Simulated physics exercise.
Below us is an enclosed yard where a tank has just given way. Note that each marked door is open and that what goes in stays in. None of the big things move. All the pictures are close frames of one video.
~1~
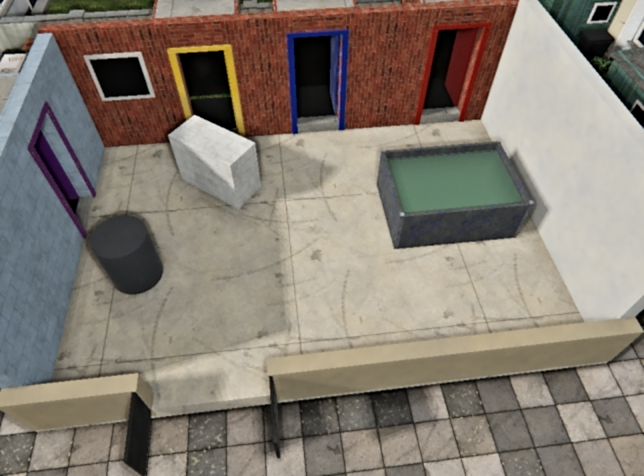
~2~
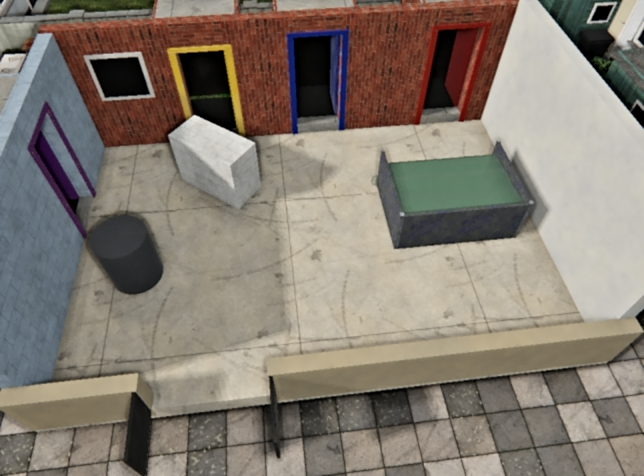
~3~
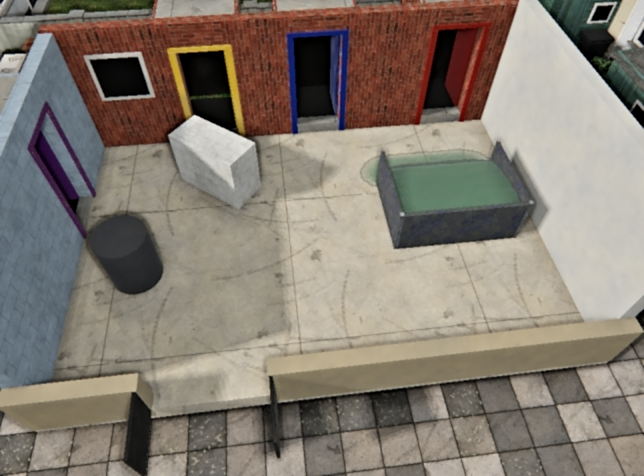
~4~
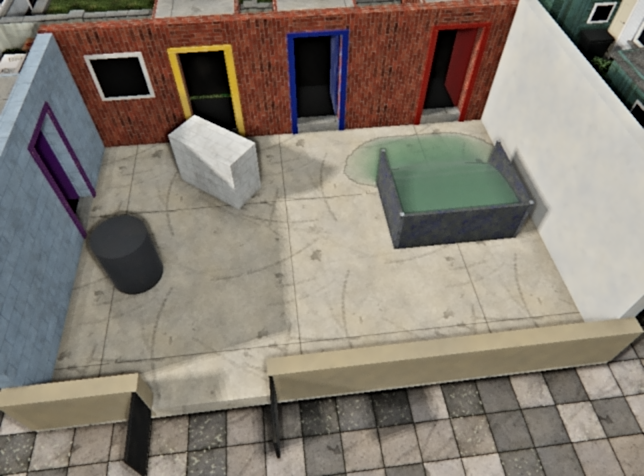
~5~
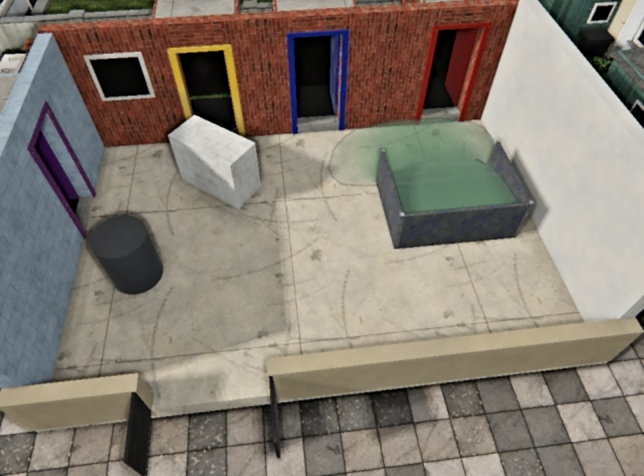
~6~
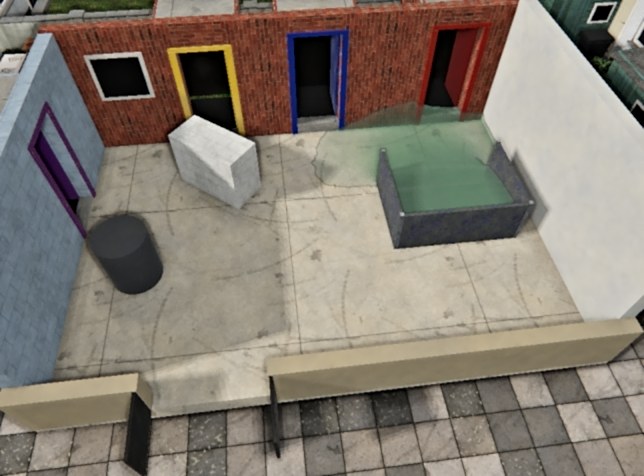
Walled yard with a grey tank opening on its far side, green water pouring out and spreading to the brick wall.
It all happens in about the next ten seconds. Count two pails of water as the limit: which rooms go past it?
One by one: Purple door: Not over the line on that one. Blue door: Not over the line on that one. Yellow door: Over the line on that one. Red door: Over the line on that one.
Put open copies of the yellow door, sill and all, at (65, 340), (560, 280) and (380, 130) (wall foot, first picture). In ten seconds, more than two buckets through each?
Taking them as listed, the first undershoots, the second undershoots and the third overshoots.
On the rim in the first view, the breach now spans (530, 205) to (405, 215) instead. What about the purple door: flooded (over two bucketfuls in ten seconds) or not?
Lab note: Purple door, below the mark.
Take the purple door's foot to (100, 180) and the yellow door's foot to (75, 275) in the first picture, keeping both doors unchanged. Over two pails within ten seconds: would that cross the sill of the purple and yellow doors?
So the purple one runs past it while the yellow one keeps within it.
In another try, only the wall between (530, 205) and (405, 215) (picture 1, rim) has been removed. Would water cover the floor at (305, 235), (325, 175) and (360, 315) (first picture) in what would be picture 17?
Taken in turn they're unwetted, unwetted and swamped.
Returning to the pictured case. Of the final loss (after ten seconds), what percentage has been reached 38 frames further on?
Roughly 70 percent.
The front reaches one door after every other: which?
Answer - the purple one.
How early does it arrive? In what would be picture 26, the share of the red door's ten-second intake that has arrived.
I make it 100 per cent.
A moment on, water covers 20 % of the floor; the purple door not reached, the blue door wet at the sill, nothing in, the yellow door not reached, the red door far over two buckets in.
Next, water covers 25 % of the floor; the purple door not reached, the blue door wet at the sill, nothing in, the yellow door wet at the sill, nothing in, the red door far over two buckets in.
Then, water covers 45 % of the floor; the purple door wet at the sill, nothing in, the blue door wet at the sill, nothing in, the yellow door under two buckets in, the red door far over two buckets in.
Later, water covers 85 % of the floor; the purple door wet at the sill, nothing in, the blue door under two buckets in, the yellow door far over two buckets in, the red door far over two buckets in.
In the end, water covers 95 % of the floor; the purple door under two buckets in, the blue door under two buckets in, the yellow door far over two buckets in, the red door far over two buckets in.
